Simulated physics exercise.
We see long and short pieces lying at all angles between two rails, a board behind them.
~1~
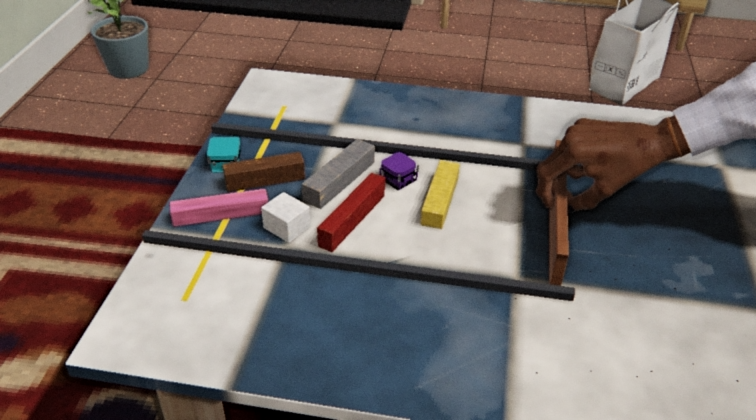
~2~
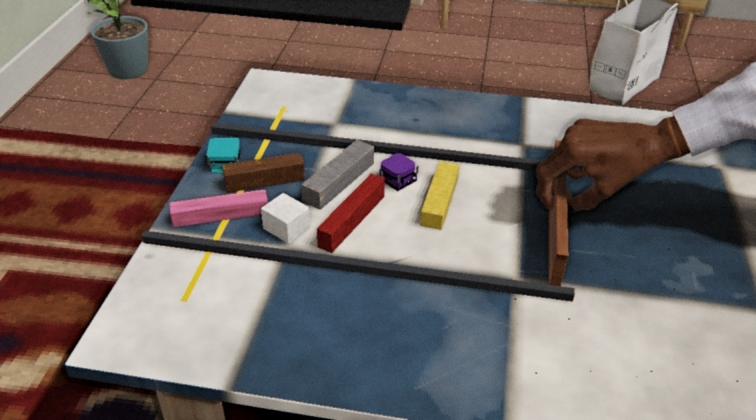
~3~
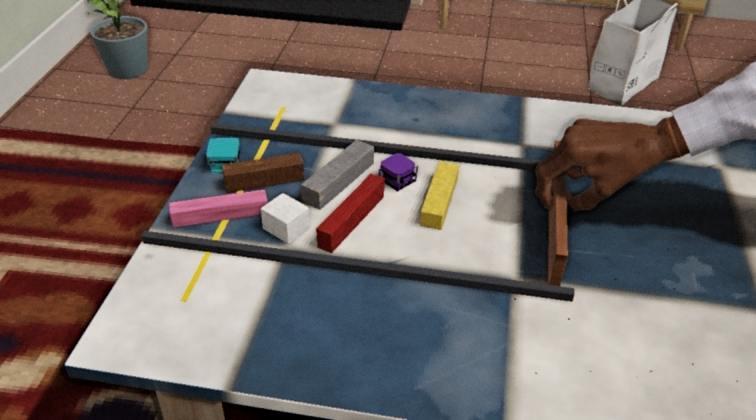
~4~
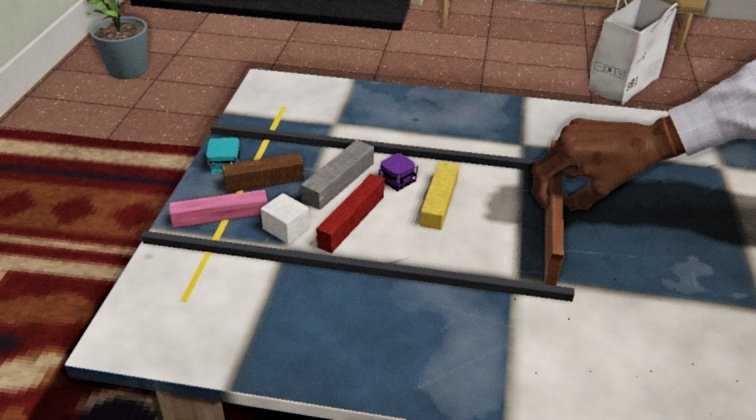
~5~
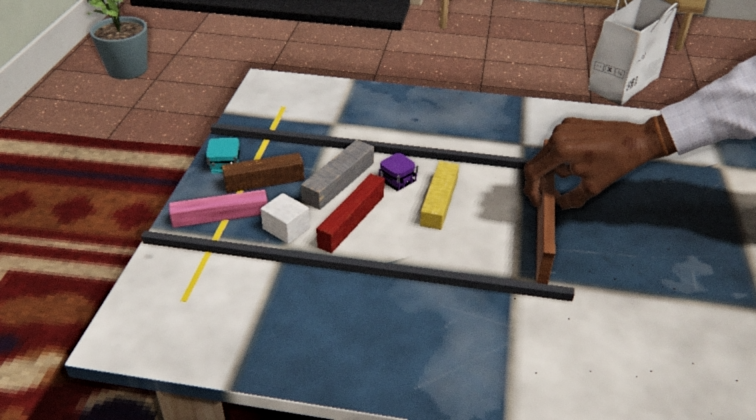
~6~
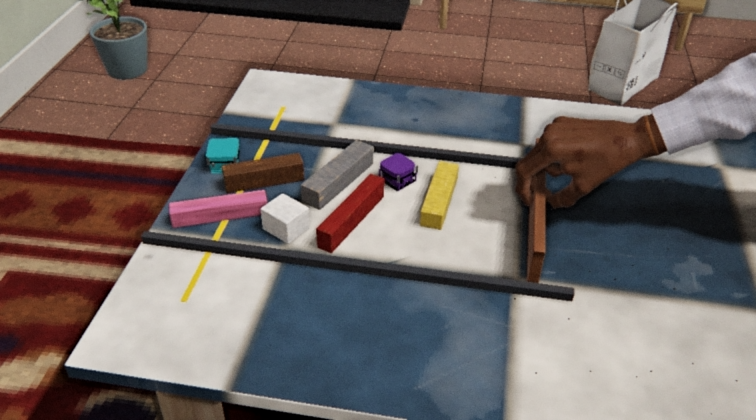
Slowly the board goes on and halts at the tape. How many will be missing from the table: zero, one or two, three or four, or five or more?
The number that fall off is three or four.
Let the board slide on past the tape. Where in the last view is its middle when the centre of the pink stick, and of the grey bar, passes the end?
At (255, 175) for the pink stick; at (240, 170) for the grey bar.
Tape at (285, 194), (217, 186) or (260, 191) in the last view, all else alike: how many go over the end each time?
In that order 0, 4 and 2.
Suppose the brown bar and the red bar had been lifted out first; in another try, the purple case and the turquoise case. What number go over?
First 1, then 2.
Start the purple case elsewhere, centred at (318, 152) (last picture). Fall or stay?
It remains up.
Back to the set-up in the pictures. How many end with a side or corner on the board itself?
In contact: 2.
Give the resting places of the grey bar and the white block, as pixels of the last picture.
The grey bar at (193, 155), the white block at (180, 217).
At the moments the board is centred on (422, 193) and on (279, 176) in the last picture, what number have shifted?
By then 2, and 8.
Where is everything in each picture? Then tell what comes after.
The first picture shows turquoise case (225, 155); pink stick (220, 207); brown bar (264, 172); board (558, 209); tape (242, 188).
The second picture shows pink stick (220, 208); yellow bar (441, 194).
The third picture shows brown bar (264, 173); red bar (352, 212).
The fourth picture shows turquoise case (224, 156); purple case (398, 173).
The fifth picture shows pink stick (219, 209); white block (286, 218).
The sixth picture shows turquoise case (224, 156); pink stick (219, 209); brown bar (263, 173); board (537, 207); tape (242, 189).
Early on, none off yet; turquoise case at rest near (224, 156); pink stick at rest near (219, 209); brown bar at rest near (263, 173).
A while later, none off yet; turquoise case at rest near (224, 156); pink stick at rest near (219, 209); brown bar travelled a little near (252, 172).
Further along, none off yet; turquoise case travelled about its own width near (202, 143); pink stick travelled a little near (189, 208); brown bar travelled about its own width near (186, 173).
Finally, the number that fall off is three or four; lost, brown bar, pink stick and turquoise case.
